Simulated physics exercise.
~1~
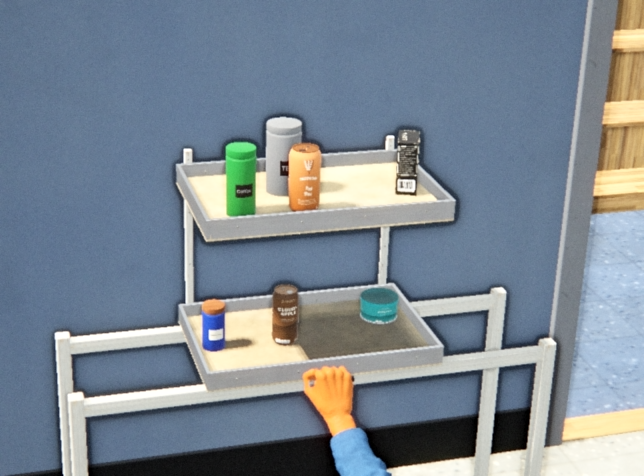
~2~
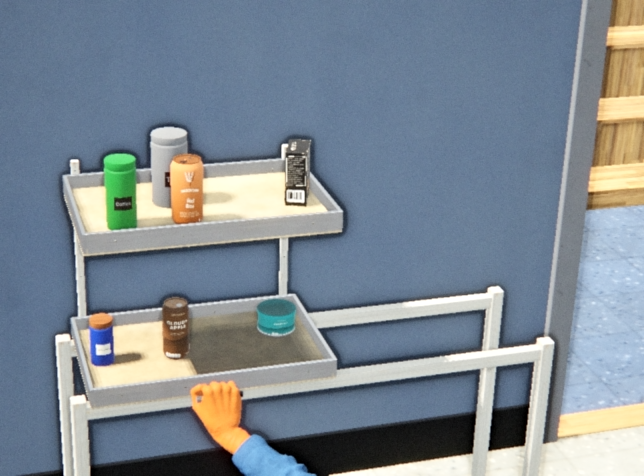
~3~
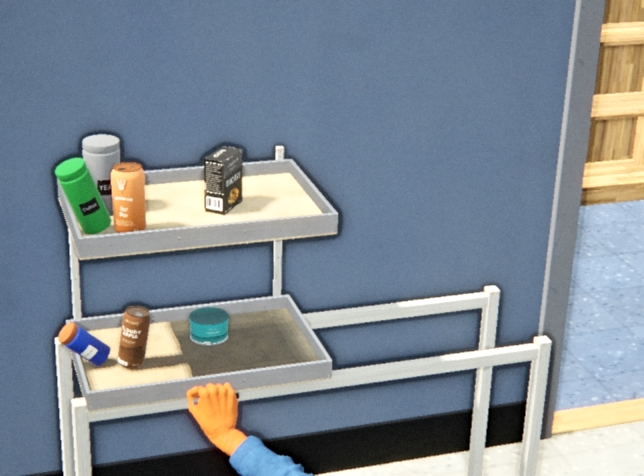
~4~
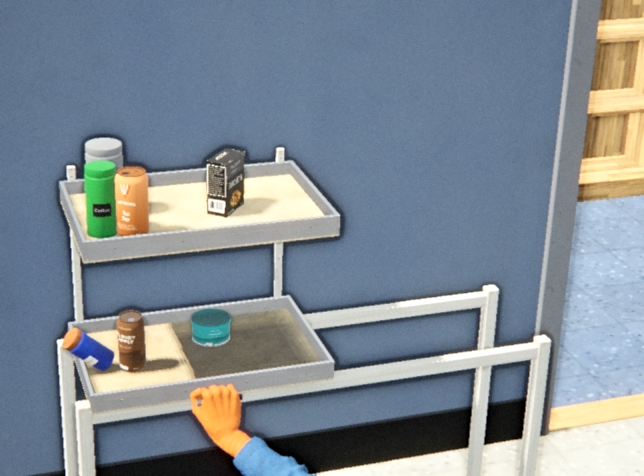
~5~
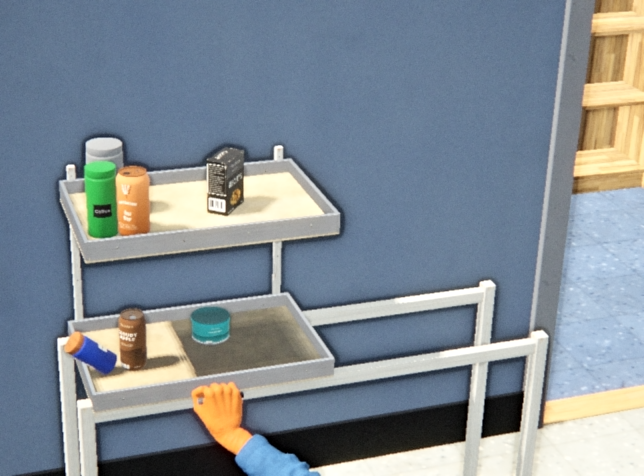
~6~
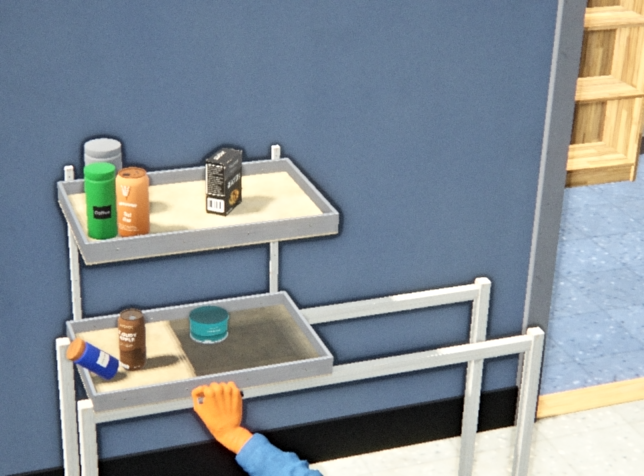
A two-level slide-out tray holding seven containers moves left along a pale frame, with an orange hand at its front edge. It comes to a halt at the left end, and the things on it keep sliding that way. On the upper level the black packet shifts left, while the green jar leans over beside the grey jar and orange can. Below, the turquoise tub and brown can slide left and the blue shaker tips toward the side. The green jar then rocks back upright, but the blue shaker stays tipped over at the left edge as everything settles.
